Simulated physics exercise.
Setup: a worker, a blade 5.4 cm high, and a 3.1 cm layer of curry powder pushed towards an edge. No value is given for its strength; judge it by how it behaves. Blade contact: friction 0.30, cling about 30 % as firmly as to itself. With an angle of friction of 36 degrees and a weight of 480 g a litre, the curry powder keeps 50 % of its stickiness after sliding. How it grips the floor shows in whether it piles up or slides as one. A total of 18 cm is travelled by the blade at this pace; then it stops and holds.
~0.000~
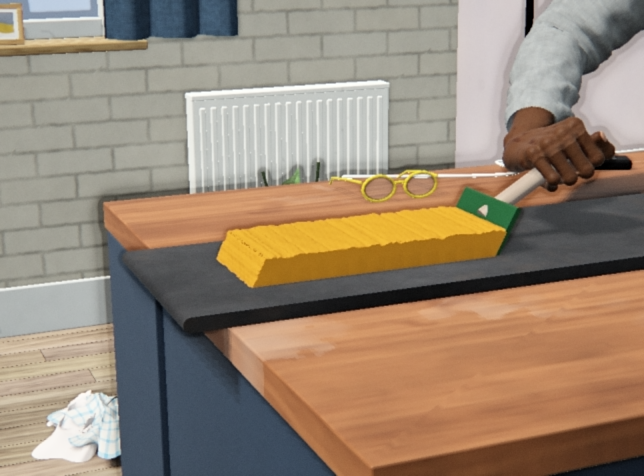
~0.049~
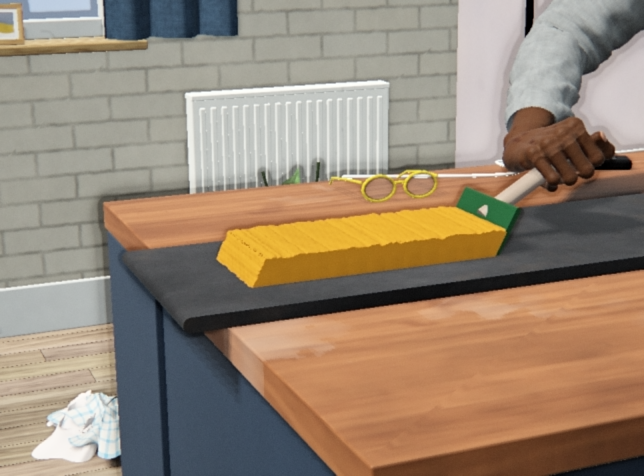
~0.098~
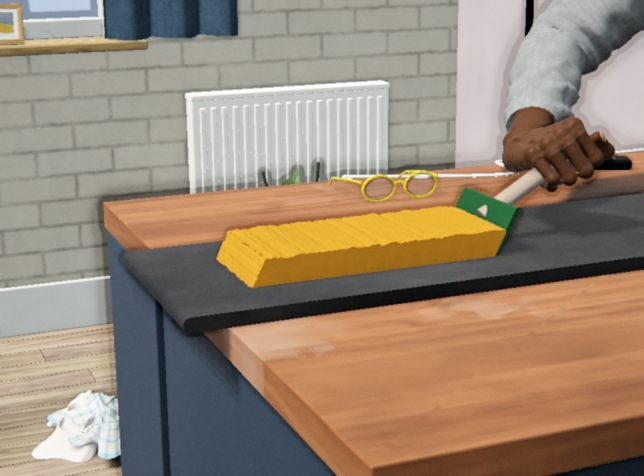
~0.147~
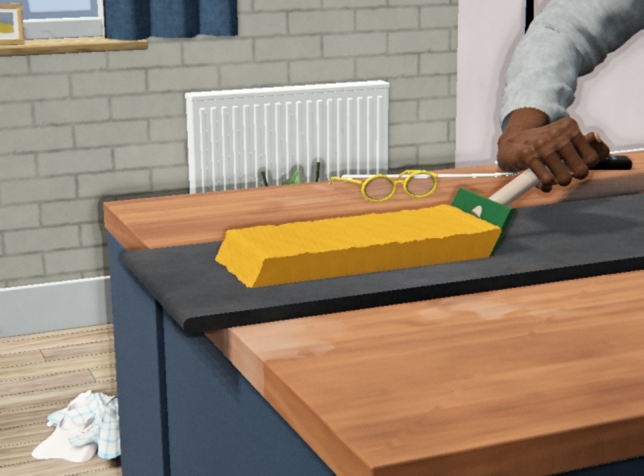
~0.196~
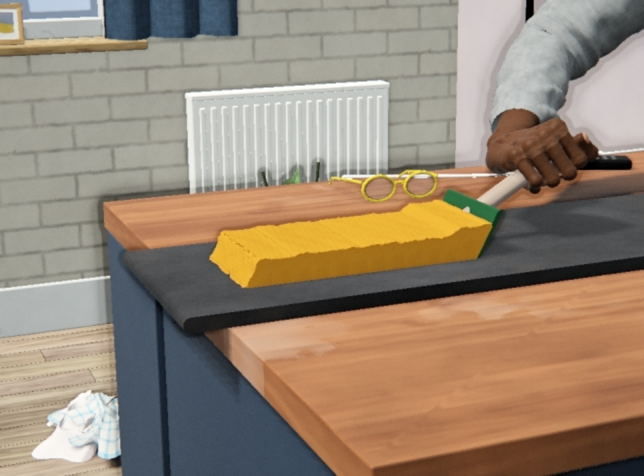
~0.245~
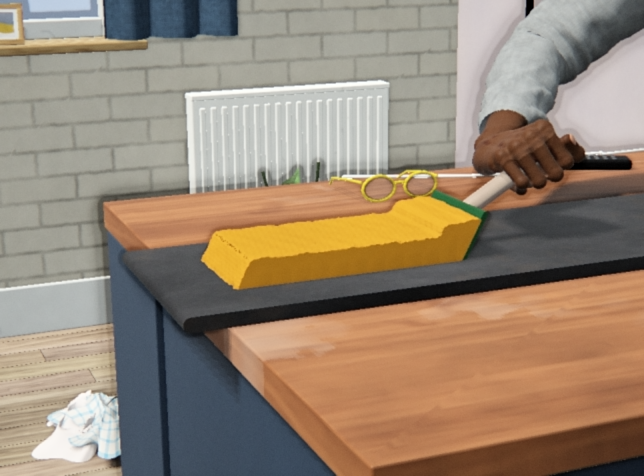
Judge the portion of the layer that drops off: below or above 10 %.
Look for a value in excess of 10 %.
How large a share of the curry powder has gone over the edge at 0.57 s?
I'd say close to 0 in a hundred.
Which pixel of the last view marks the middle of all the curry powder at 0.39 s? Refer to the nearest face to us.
It sits close to (323, 263).
After 0.39 s, 0 % has gone over the edge.
After 0.57 s, 0 % has gone over the edge.
After 0.74 s, 13 % has gone over the edge.
After 0.91 s, 22 % has gone over the edge.
After 1.01 s, 22 % has gone over the edge.
